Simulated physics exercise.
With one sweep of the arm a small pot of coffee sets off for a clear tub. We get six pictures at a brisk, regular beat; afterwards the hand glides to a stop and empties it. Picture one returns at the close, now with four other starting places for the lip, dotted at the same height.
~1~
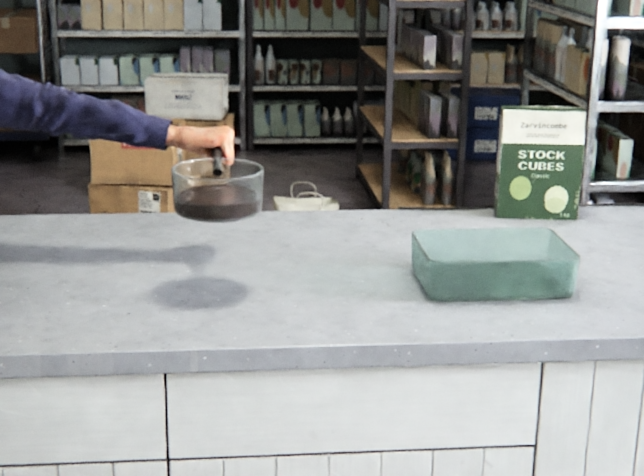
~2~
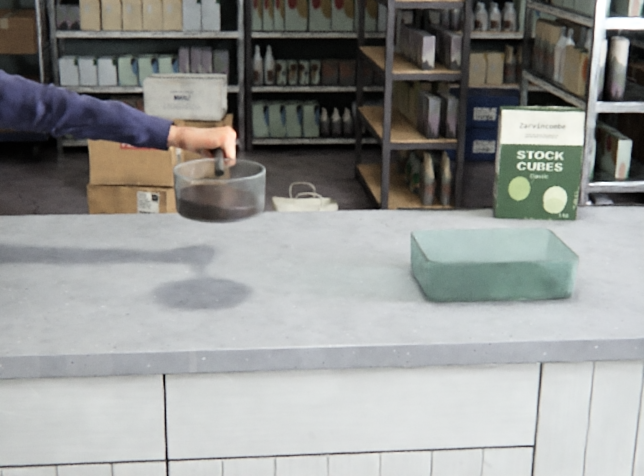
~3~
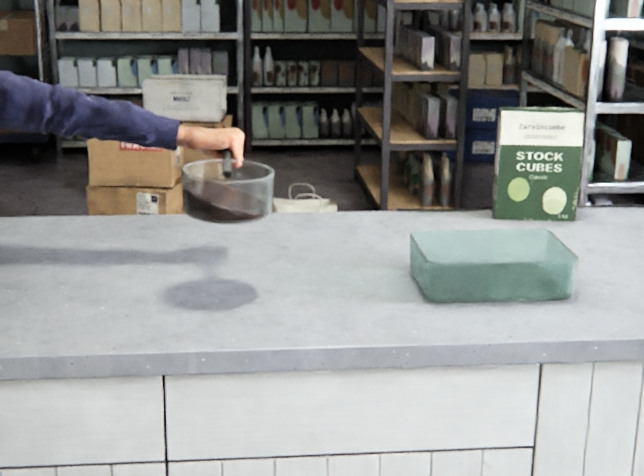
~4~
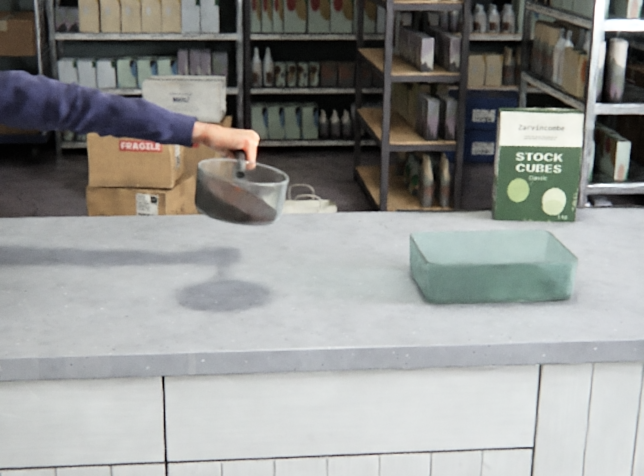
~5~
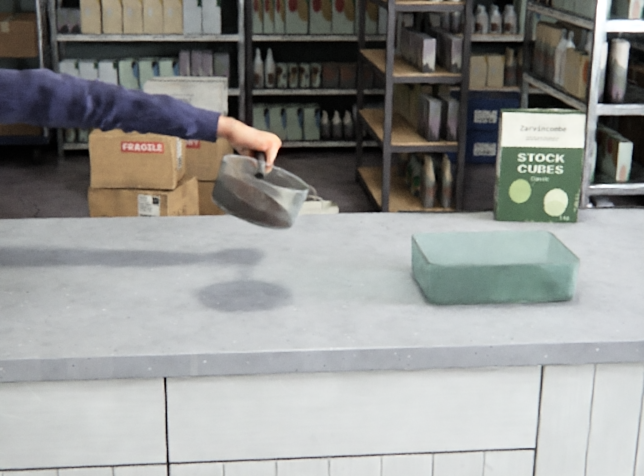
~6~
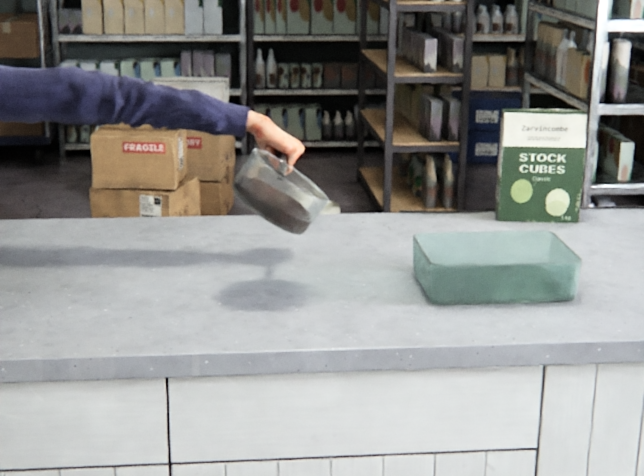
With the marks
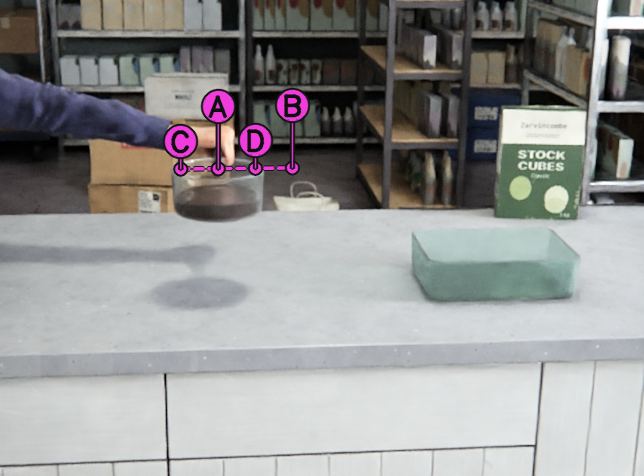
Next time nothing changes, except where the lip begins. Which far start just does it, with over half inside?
Use dot B.
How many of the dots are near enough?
One.
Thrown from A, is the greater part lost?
Yes, it does.
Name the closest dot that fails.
Here it is dot D.
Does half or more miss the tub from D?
Yes, it does.
On the marked copy, A at (218, 168); B at (292, 167); C at (180, 169); D at (255, 168).
If A is chosen, about 0 % lands in the tub, 97 % falls short and 3 % goes beside or beyond.
If B is chosen, about 70 % lands in the tub, 18 % falls short and 12 % goes beside or beyond.
If C is chosen, about 0 % lands in the tub, 100 % falls short.
If D is chosen, about 25 % lands in the tub, 70 % falls short and 5 % goes beside or beyond.
